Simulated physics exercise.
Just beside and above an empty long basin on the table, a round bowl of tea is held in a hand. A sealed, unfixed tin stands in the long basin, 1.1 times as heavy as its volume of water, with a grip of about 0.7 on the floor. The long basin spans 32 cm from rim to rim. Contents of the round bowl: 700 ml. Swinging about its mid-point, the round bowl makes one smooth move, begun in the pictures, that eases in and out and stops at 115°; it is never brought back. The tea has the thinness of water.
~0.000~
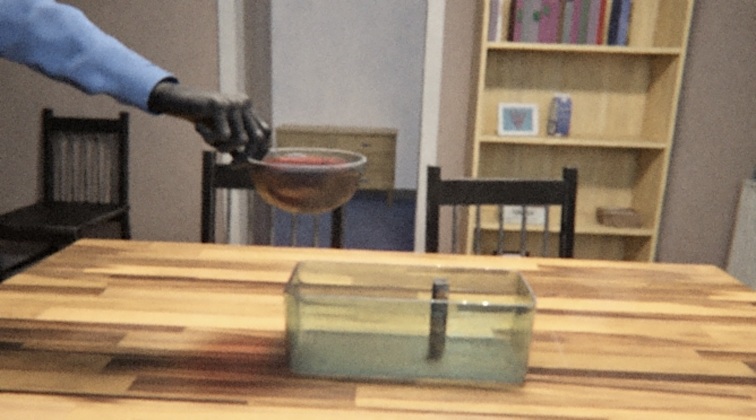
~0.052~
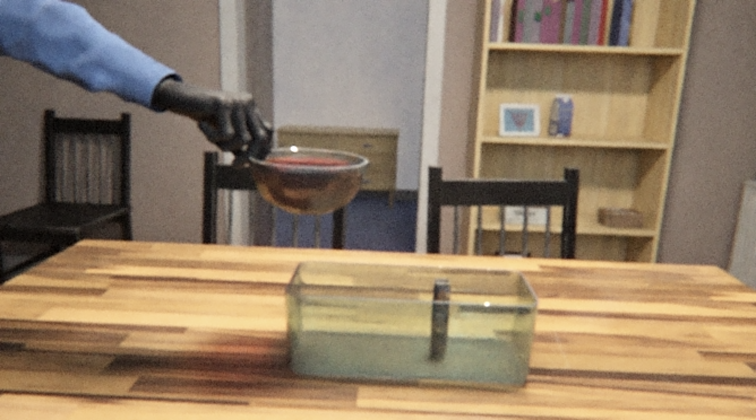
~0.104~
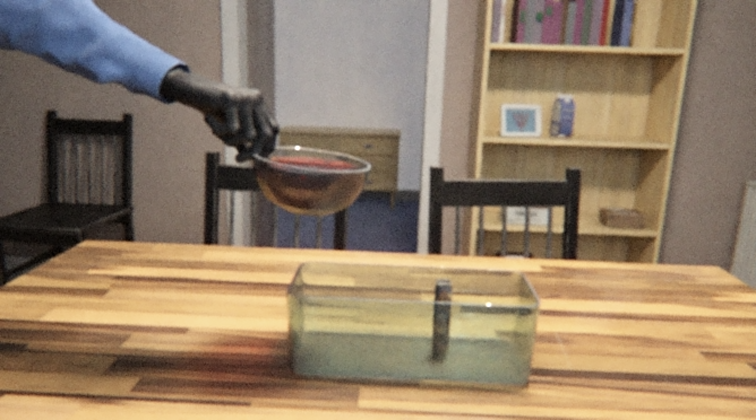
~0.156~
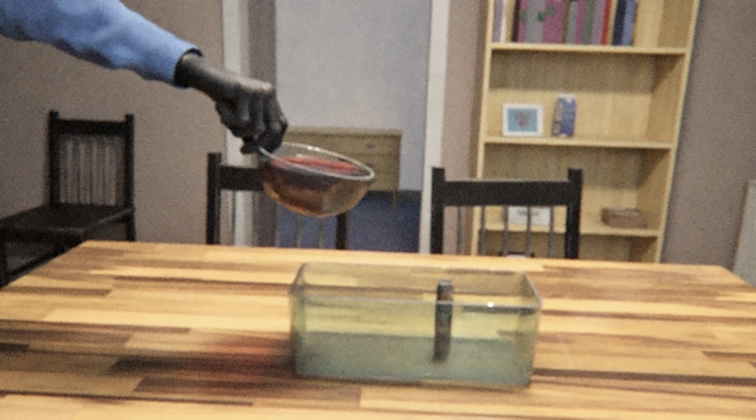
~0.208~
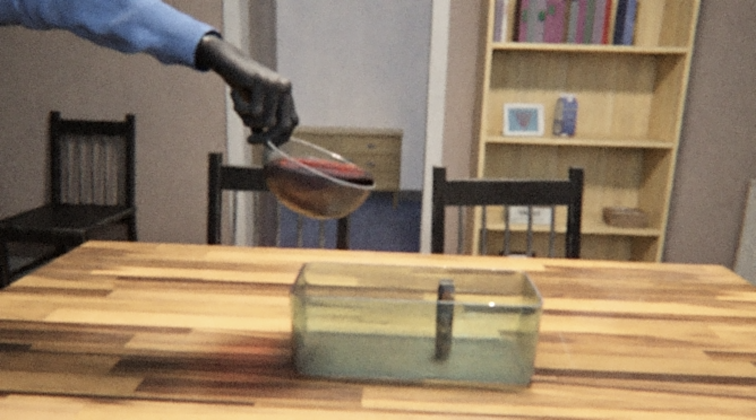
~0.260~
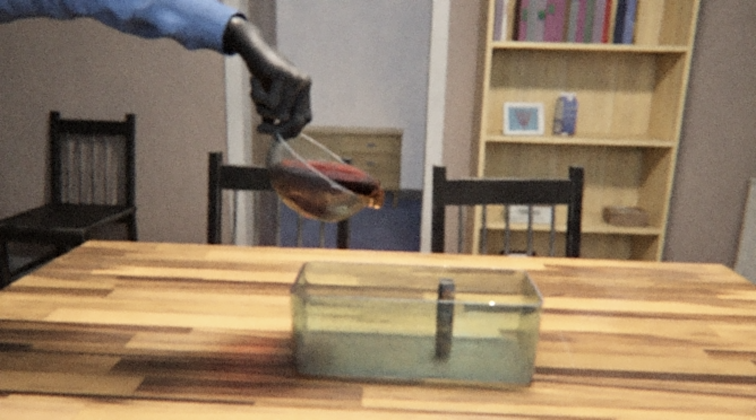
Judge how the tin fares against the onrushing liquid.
It will come down.
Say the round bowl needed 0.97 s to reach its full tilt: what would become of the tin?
Outcome - the tin remains standing.
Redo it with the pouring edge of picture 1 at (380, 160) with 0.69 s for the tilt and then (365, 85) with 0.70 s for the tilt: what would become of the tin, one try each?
The tin overturns the first time and overturns the second time.
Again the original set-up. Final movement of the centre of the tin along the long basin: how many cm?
Roughly 5.5 cm.
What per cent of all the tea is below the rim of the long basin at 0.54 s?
Estimate - around 68 in a hundred parts.
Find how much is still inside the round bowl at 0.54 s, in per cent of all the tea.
Around 6 percent.
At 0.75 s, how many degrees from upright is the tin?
Looks like some 0 degrees from vertical upright.
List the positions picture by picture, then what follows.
In the first frame, tilt 0°; pouring edge (365, 161); surface from (253, 163) to (362, 167); the long basin's rim runs from (291, 277) to (528, 287); the tin's top is at (441, 284).
In the second frame, tilt 2°; pouring edge (367, 163); surface from (256, 162) to (364, 168).
In the third frame, tilt 6°; pouring edge (369, 169); surface from (258, 161) to (367, 171).
In the fourth frame, tilt 14°; pouring edge (372, 176); surface from (262, 161) to (371, 173).
In the fifth frame, tilt 23°; pouring edge (374, 187); surface from (268, 161) to (371, 179); 3 per cent is over the edge.
In the sixth frame, tilt 35°; pouring edge (372, 198); surface from (271, 165) to (360, 182); 11 per cent is over the edge.
Then, 0.54 s in, the tilt is 101° and 6 per cent is still to pour; the tin stands where it began.
Then, 0.75 s in, the tilt is 115° and 0 per cent is still to pour; the tin stands where it began.
Then, 0.96 s in, the tilt is 115° and 0 per cent is still to pour; the tin leans 42°.
Then, 1.20 s in, the tilt is 115° and 0 per cent is still to pour; the tin lies on its side.
Finally, the tin lies on its side.
